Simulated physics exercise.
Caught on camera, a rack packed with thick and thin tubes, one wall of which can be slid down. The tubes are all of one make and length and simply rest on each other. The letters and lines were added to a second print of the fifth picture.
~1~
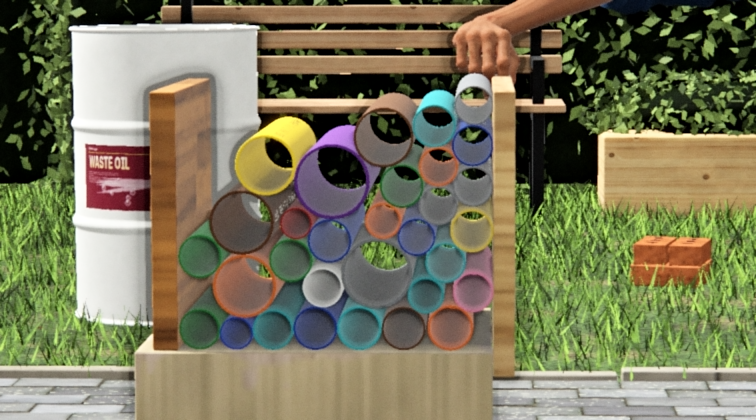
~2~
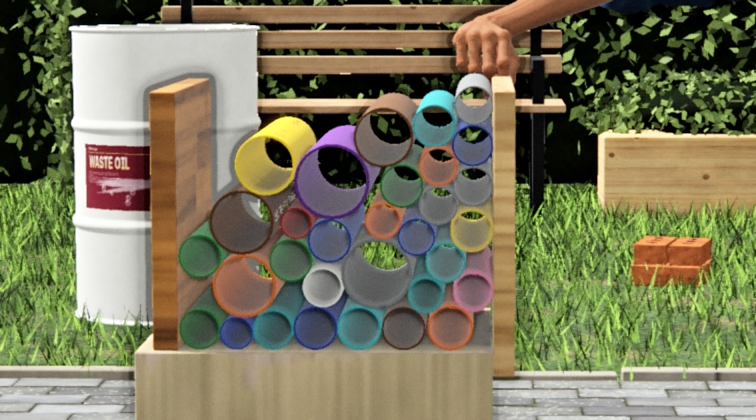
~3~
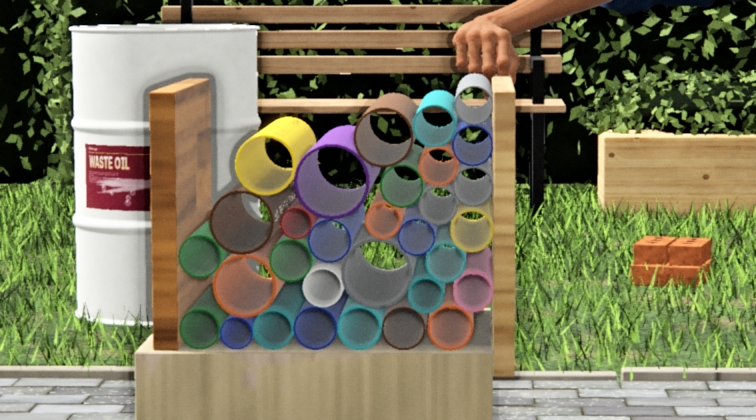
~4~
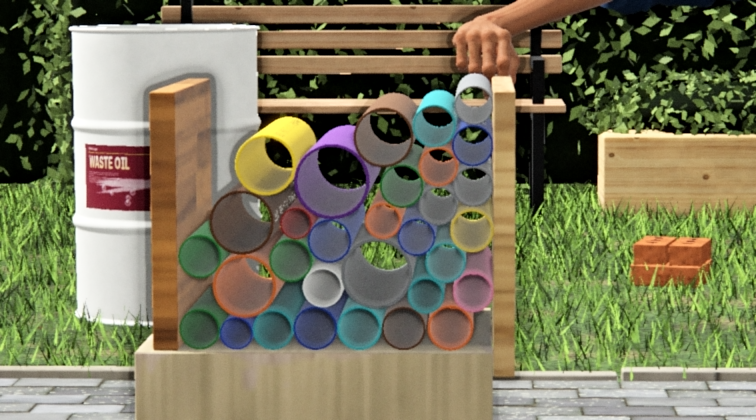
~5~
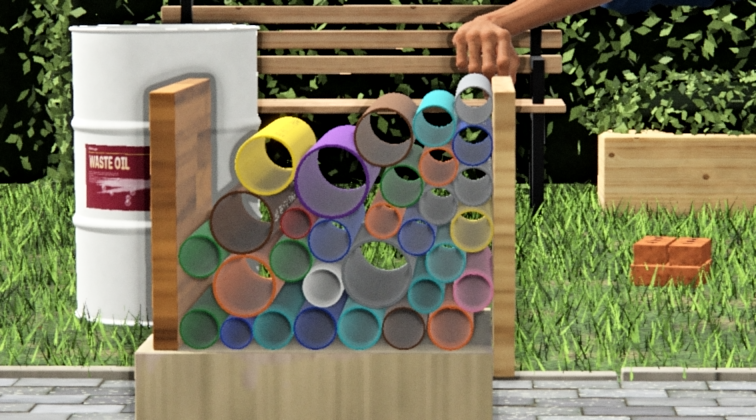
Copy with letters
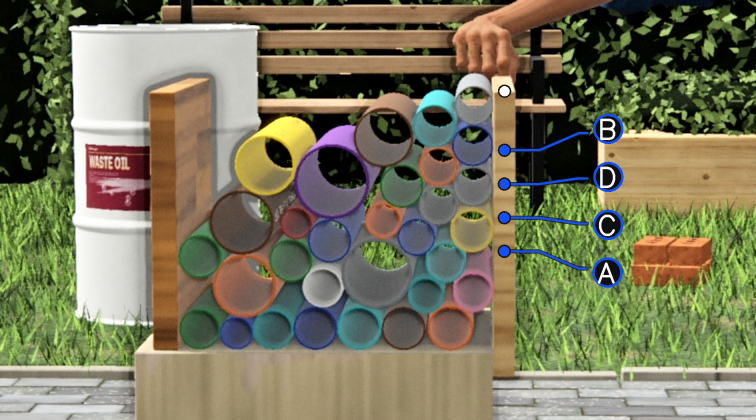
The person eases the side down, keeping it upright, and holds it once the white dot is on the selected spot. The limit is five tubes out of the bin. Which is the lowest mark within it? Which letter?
It can be let down to A.
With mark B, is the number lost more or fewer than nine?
Fewer than nine.
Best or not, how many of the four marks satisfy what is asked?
Four of them.
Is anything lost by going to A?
Yes.
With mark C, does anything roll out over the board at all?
At C: Yes.
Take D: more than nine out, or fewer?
At D, fewer than nine.
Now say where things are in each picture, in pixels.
In the first frame, a blue tube (473, 145); a grey tube (474, 105); side board (503, 214).
In the second frame, side board (503, 214); a green tube (200, 329).
In the third frame, a brown tube (404, 328); a white tube (323, 287).
In the fourth frame, a green tube (291, 260); a grey tube (473, 186).
In the fifth frame, a blue tube (473, 145); a grey tube (474, 105); side board (503, 214).
On the marked copy, A at (504, 251); B at (504, 151); C at (504, 217); D at (504, 184); the white dot at (505, 91).
Following A. Soon after the start, top of the board (494, 166).
Later, top of the board (494, 249).
In the end, top of the board (494, 250), five out over the board.
As for the rest, B one out over the board; C five out over the board; D three out over the board.
